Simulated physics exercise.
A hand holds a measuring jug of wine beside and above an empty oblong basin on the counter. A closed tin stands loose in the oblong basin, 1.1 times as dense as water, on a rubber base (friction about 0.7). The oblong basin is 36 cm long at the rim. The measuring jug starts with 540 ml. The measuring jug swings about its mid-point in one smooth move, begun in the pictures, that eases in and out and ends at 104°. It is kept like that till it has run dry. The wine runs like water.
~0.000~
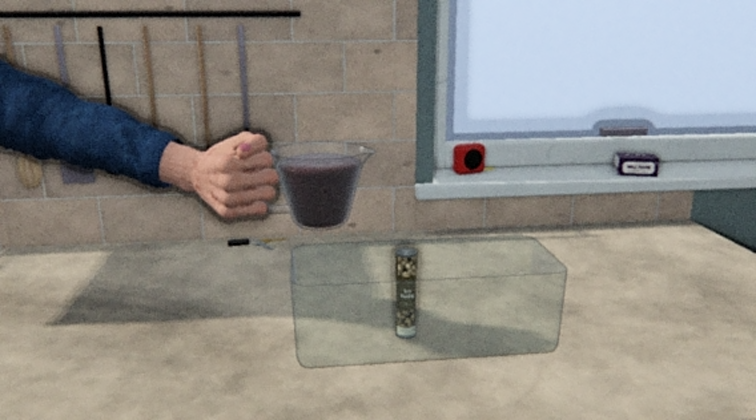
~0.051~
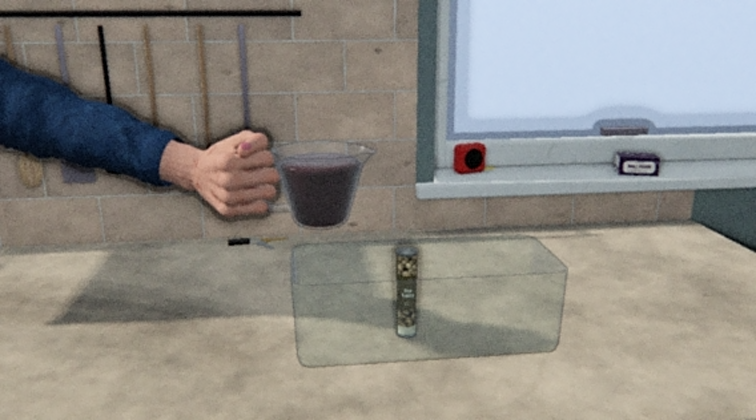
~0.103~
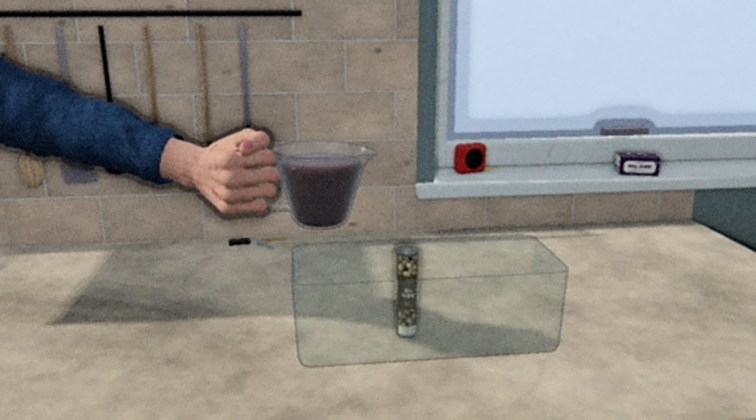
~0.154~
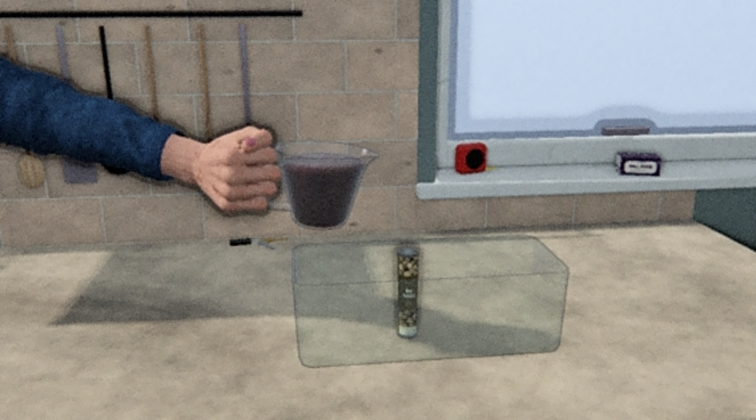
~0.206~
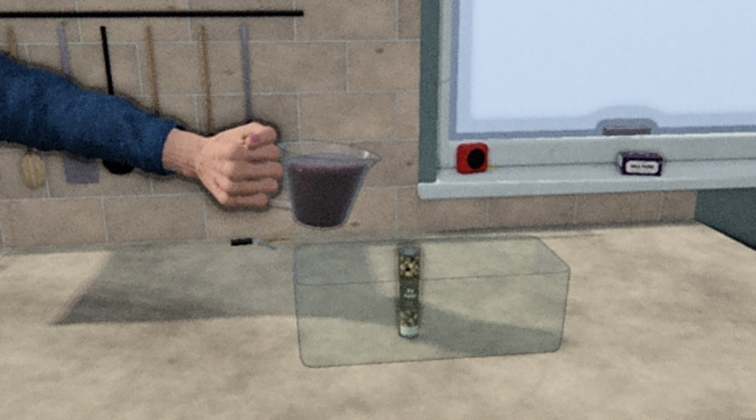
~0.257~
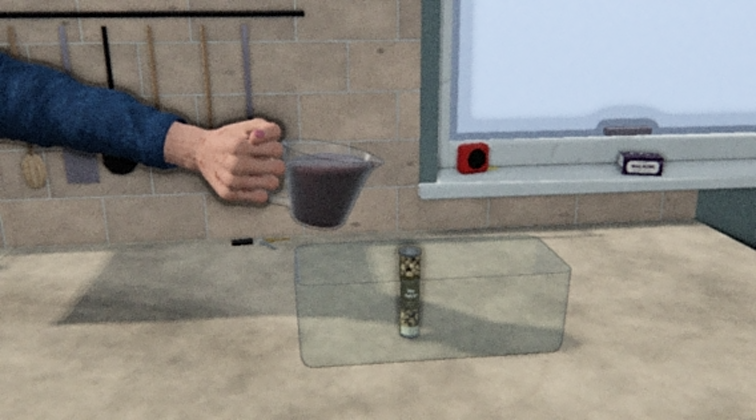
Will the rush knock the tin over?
It goes over.
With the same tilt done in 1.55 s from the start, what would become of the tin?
The tin goes over.
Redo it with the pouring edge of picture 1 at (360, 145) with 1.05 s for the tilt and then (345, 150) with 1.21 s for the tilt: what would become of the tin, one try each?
First it topples; then it remains upright.
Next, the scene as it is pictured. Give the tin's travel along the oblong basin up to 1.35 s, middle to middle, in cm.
Some 8 cm.
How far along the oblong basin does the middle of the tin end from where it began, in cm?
Some 8.0 cm.
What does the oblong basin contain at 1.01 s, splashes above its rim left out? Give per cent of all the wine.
About 84 per cent.
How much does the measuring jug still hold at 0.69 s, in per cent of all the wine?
Near 62 in a hundred.
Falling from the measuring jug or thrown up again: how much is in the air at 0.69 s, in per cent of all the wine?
Near 22 in a hundred.
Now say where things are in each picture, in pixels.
In the first frame, it leans 0°; its right rim is at (376, 150); the wine meets the walls at (277, 163) and (362, 160); the oblong basin's rim runs from (292, 266) to (550, 254); the tin's top is at (406, 256).
In the second frame, it leans 0°; its right rim is at (377, 150); the wine meets the walls at (277, 162) and (362, 159).
In the third frame, it leans 2°; its right rim is at (378, 151); the wine meets the walls at (278, 161) and (363, 160).
In the fourth frame, it leans 4°; its right rim is at (380, 154); the wine meets the walls at (281, 161) and (365, 160).
In the fifth frame, it leans 7°; its right rim is at (383, 157); the wine meets the walls at (284, 162) and (369, 161).
In the sixth frame, it leans 11°; its right rim is at (385, 161); the wine meets the walls at (287, 162) and (374, 162).
Then, 0.69 s in, the tilt is 64° and 63 per cent is still to pour; the tin stands where it began.
Then, 1.01 s in, the tilt is 97° and 8 per cent is still to pour; the tin leans 5°.
Then, 1.35 s in, the tilt is 104° and 0 per cent is still to pour; the tin lies on its side.
Then, 1.71 s in, the tilt is 104° and 0 per cent is still to pour; the tin lies on its side.
Finally, the tin lies on its side.
